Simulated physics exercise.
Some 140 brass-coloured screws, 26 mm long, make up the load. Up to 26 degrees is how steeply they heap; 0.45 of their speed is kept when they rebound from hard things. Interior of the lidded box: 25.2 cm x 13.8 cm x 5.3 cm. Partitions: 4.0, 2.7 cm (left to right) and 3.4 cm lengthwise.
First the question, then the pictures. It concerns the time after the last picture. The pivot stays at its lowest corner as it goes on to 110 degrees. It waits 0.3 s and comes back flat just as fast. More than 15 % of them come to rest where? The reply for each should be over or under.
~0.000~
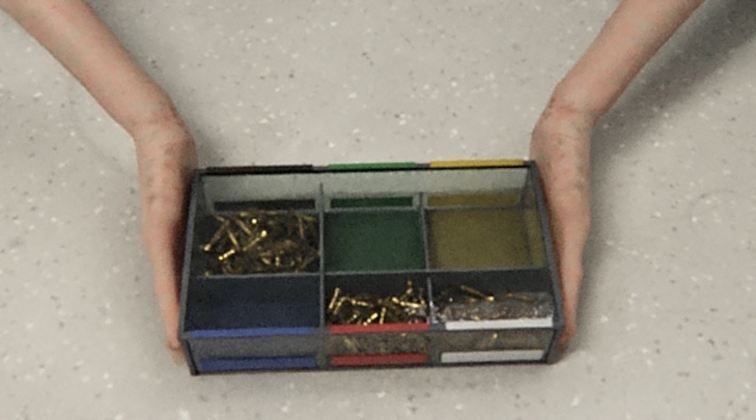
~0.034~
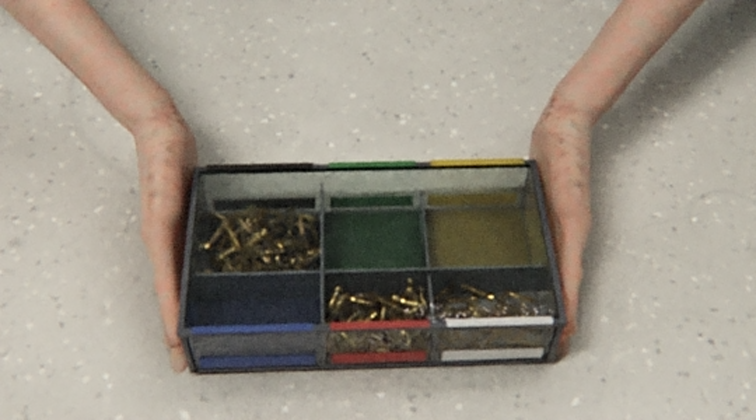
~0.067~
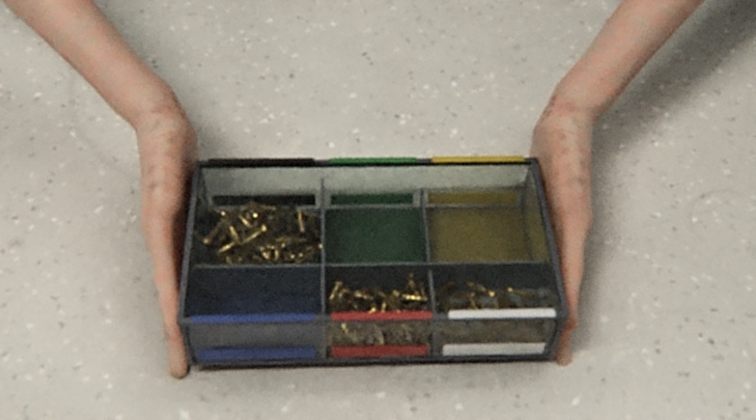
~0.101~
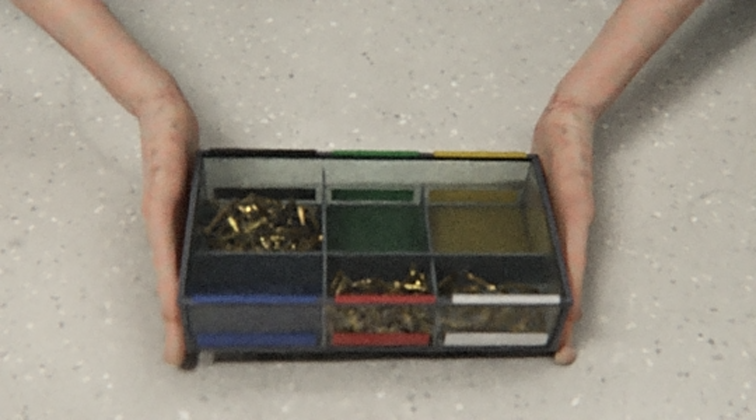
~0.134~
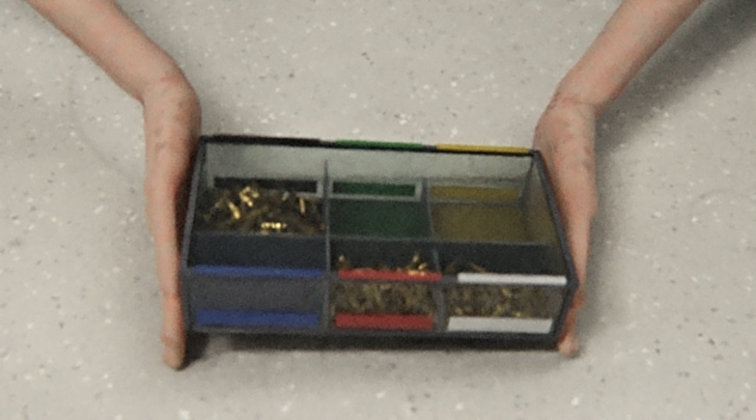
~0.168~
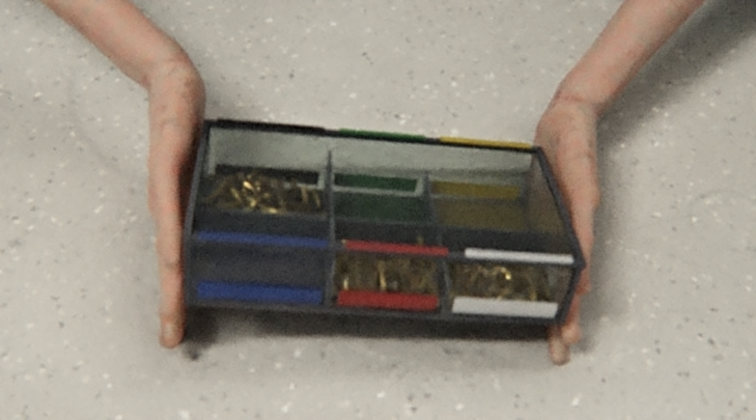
For red it is under, for blue it is under, for green it is under, for yellow it is over, for white it is under, for black it is over.
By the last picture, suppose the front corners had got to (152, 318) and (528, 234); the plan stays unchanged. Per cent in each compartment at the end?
Final shares: Red 35%, blue 0%, green 0%, yellow 0%, white 0%, black 60%.
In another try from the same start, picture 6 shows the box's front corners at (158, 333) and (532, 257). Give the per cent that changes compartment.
It comes to around 30 per cent in that case.
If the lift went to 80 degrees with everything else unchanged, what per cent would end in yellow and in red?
Then the yellow compartment would keep 15 per cent and the red one 20 per cent.
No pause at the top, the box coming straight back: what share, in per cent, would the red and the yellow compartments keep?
Red 5; yellow 40.
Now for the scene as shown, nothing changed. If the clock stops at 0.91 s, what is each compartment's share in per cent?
Red 10; blue 0; green 10; yellow 25; white 15; black 40.
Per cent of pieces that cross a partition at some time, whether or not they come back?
Close to 50 percent.
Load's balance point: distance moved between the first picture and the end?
Around 6.0 centimetres, start to finish.
After 0.91 s, tilt 110 degrees; red 10 %, green 10 %, yellow 25 %, white 15 %, black 40 %.
After 1.41 s, tilt 60 degrees; green 5 %, yellow 40 %, white 10 %, black 40 %.
After 1.97 s, tilt 0 degrees; green 5 %, yellow 45 %, white 10 %, black 40 %.
In the end, at 2.4 s, red 0 %, blue 0 %, green 5 %, yellow 45 %, white 10 %, black 40 %.
